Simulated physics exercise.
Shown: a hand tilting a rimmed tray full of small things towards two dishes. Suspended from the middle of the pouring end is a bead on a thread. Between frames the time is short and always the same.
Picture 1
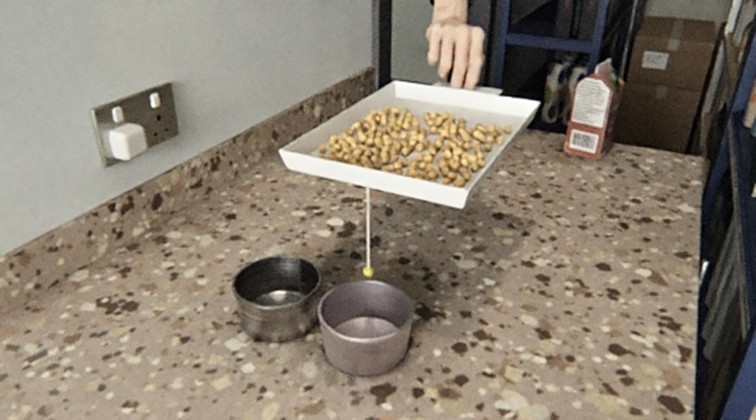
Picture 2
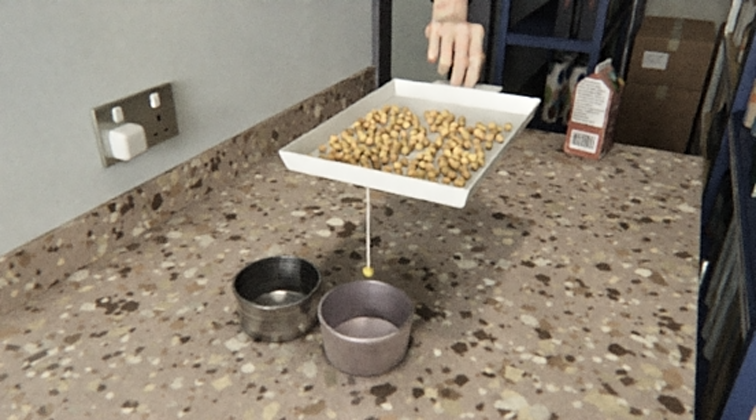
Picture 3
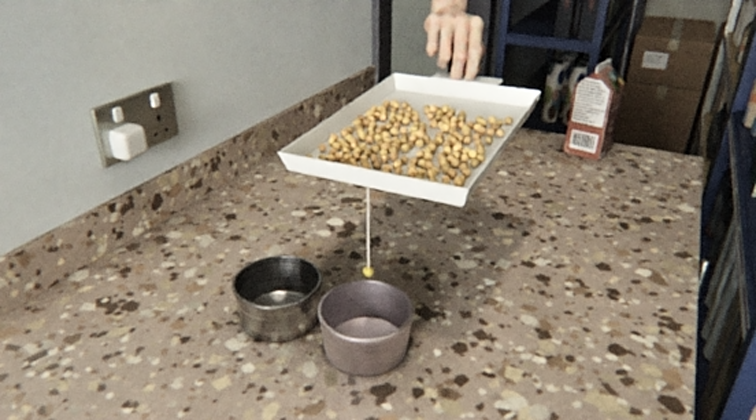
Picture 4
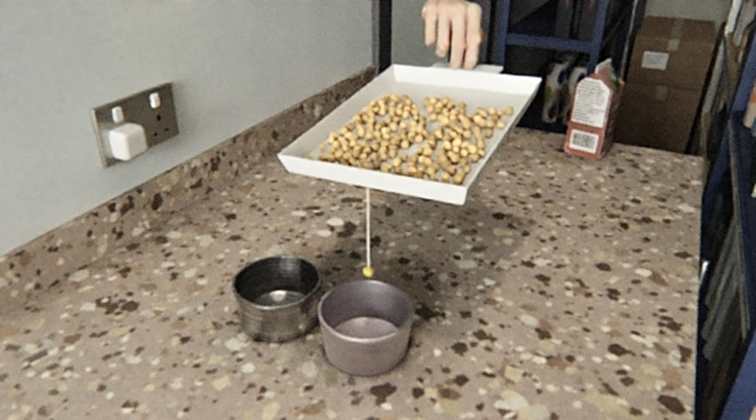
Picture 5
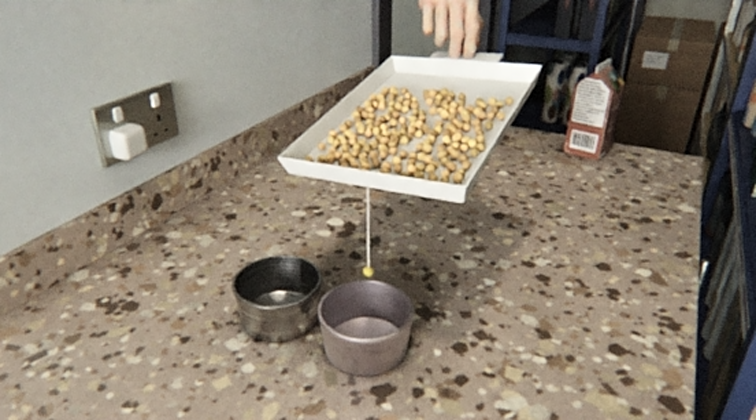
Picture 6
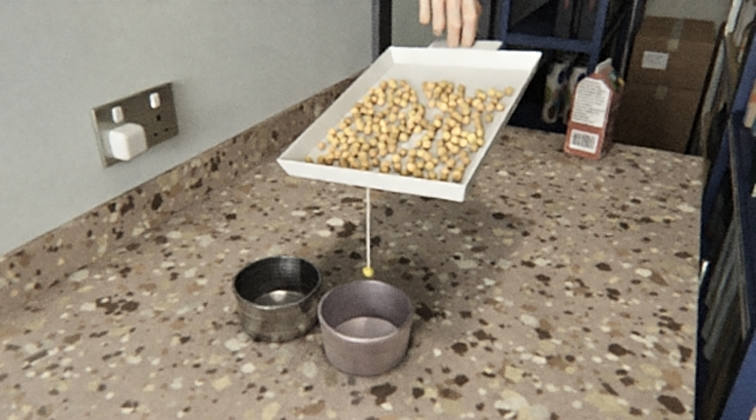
On a speckled countertop, a hand slowly tilts a white tray of chickpeas above two dishes.
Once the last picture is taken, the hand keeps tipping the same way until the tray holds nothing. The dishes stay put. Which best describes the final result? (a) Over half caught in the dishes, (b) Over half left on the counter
Over half caught in the dishes (a).
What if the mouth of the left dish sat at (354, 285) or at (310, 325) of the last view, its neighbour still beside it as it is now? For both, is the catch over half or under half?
Try 1: A lesser share; try 2: A lesser share.
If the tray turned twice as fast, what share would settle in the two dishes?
It would be close to 70 per cent.
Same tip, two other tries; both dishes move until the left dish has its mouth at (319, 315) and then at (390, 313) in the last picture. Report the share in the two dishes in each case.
Some 40 percent in the first case, 0 percent in the second.
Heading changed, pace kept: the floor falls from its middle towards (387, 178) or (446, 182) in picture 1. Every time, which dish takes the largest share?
First place: The dish to the right; second place: The dish to the right.
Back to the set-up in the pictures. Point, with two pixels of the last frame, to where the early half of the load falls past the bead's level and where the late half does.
Close to (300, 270), then close to (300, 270).
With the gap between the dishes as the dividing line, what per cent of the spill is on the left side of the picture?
Estimate: Roughly 70 %.
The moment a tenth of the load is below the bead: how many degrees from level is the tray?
I'd say it is tilted about 105°.
Just after the last frame, tray tipped steeply; every one on the tray.
A moment on, tray tipped right over; almost all on the tray; just a few in the left dish; just a few outside both; just a few in the air.
Further on, tray tipped past a quarter turn; roughly a quarter in the right dish; roughly two thirds in the left dish; roughly a quarter outside both.
When it is over, tray tipped past a quarter turn; roughly a quarter in the right dish; roughly two thirds in the left dish; roughly a quarter outside both.
